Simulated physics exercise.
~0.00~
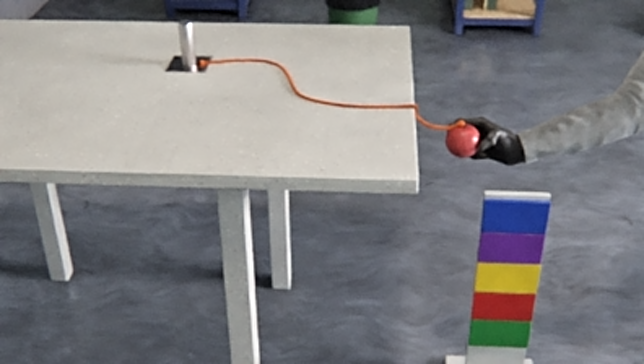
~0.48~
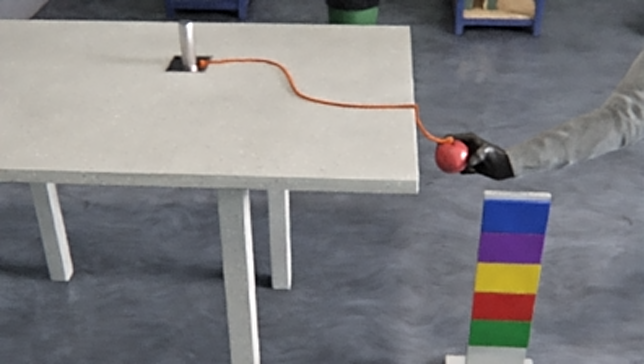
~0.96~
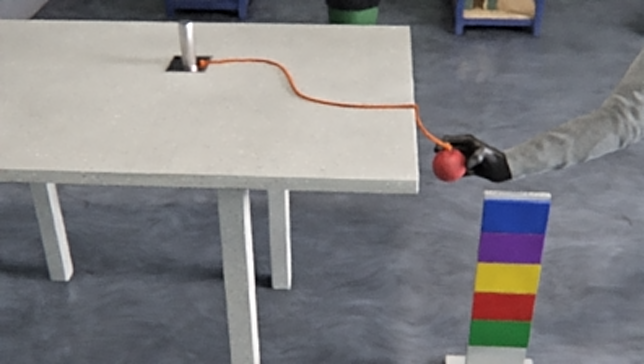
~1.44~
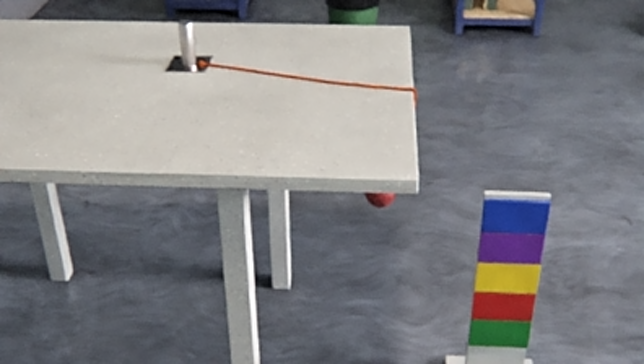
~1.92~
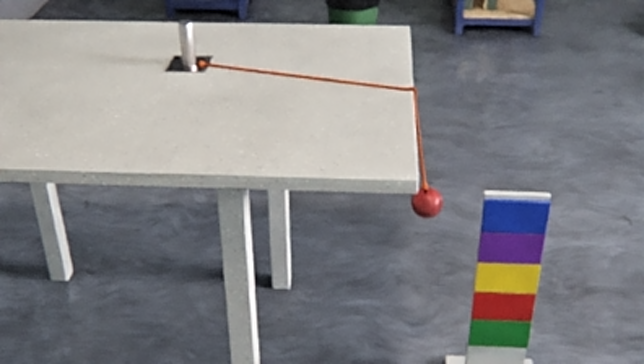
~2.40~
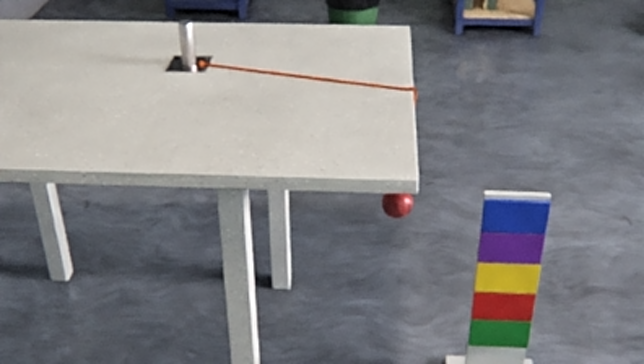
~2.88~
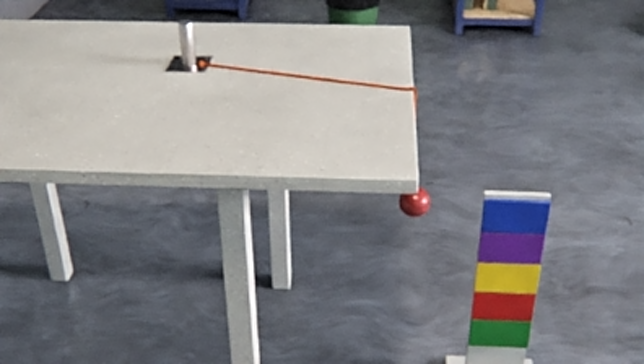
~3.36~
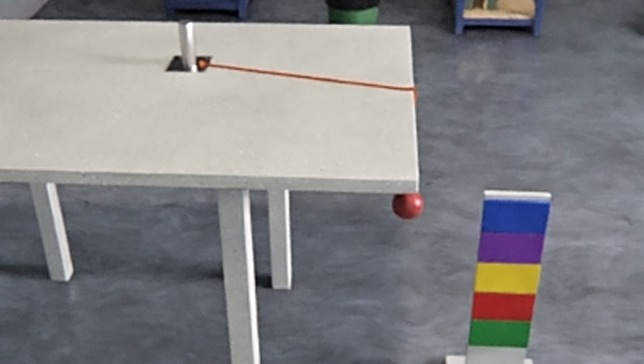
The video shows a gloved hand holding a red ball on a slack orange cord tied to a post on a table. The hand lets go, and the ball drops and swings at the table's edge in shrinking arcs, ending level with the striped board's blue band.
